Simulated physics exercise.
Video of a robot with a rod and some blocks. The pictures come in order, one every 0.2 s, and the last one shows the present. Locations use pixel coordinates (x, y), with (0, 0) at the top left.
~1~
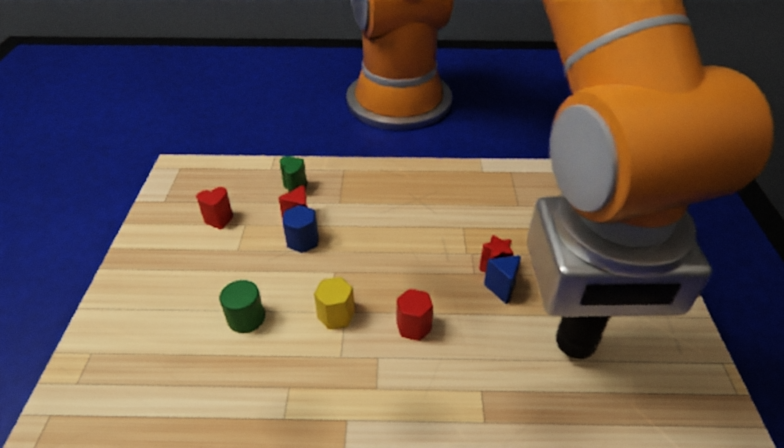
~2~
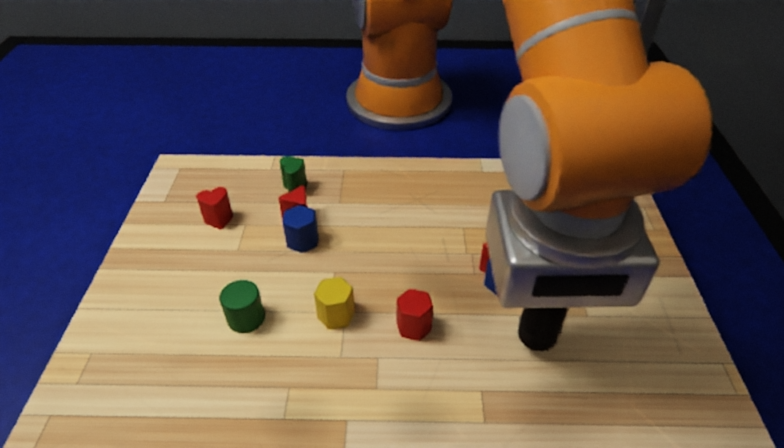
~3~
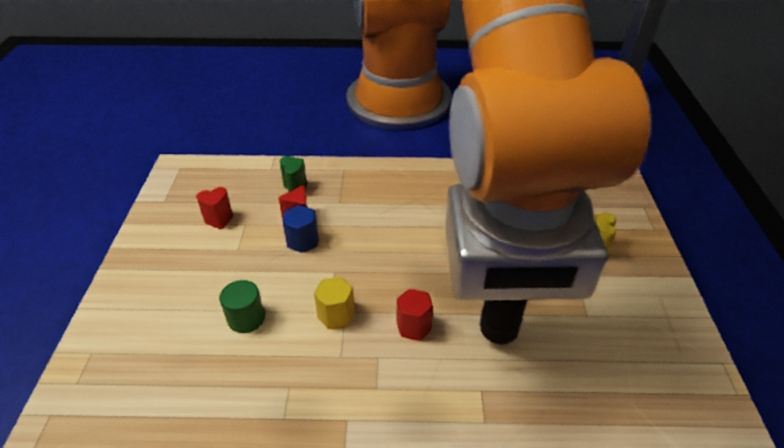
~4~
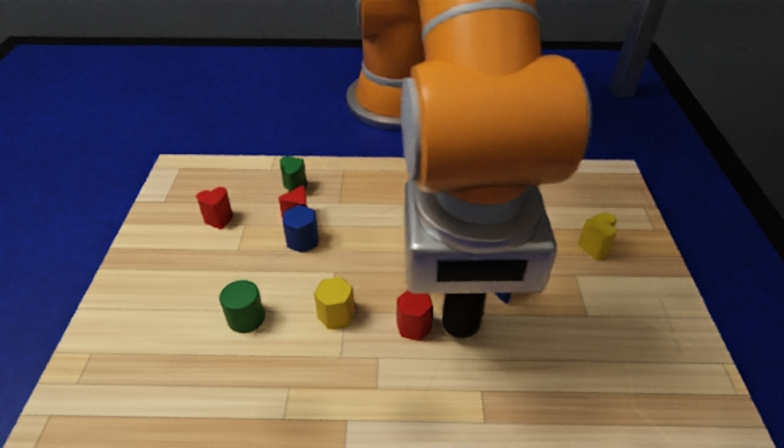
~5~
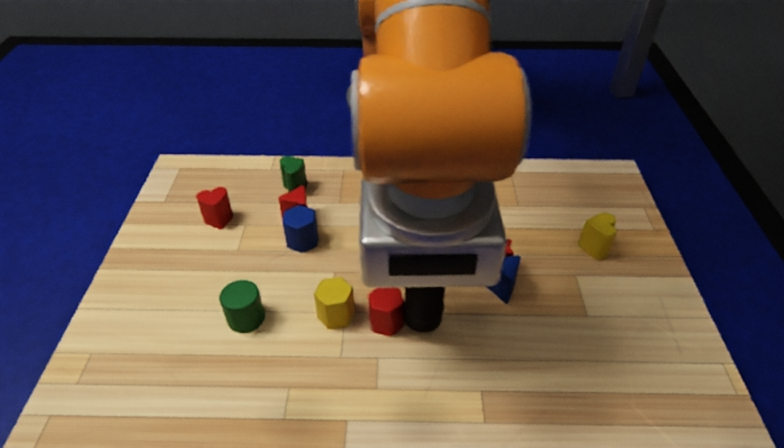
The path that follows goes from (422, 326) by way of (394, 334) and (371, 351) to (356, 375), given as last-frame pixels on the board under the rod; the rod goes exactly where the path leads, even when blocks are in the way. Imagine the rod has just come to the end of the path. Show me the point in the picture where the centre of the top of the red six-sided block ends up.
Its top middle is near (349, 301).
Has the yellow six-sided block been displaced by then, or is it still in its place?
The yellow six-sided block will not stay where it is.
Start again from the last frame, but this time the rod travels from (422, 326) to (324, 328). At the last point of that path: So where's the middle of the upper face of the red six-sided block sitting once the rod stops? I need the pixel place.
Put as a pixel place, it's (292, 287).
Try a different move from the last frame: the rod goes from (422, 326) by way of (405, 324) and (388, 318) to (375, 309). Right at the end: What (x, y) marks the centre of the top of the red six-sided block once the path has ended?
For the centre of its top, I'd go with (338, 281).
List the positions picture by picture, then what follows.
In the first frame, tip of the rod (575, 343), middles of tops, yellow six-sided block (333, 290), red six-sided block (415, 302).
In the second frame, rod (537, 336), nothing pushed.
In the third frame, rod (499, 329), nothing pushed.
In the fourth frame, rod (461, 323), nothing pushed.
In the fifth frame, rod (423, 318), yellow six-sided block (333, 290), red six-sided block (386, 297).
What follows on the original path. Halfway along, rod (381, 333); yellow six-sided block (322, 286); red six-sided block (352, 300), turned 55° clockwise.
At the end, rod (356, 367); yellow six-sided block (321, 285), turned 10° clockwise; red six-sided block (349, 301), turned 60° clockwise.
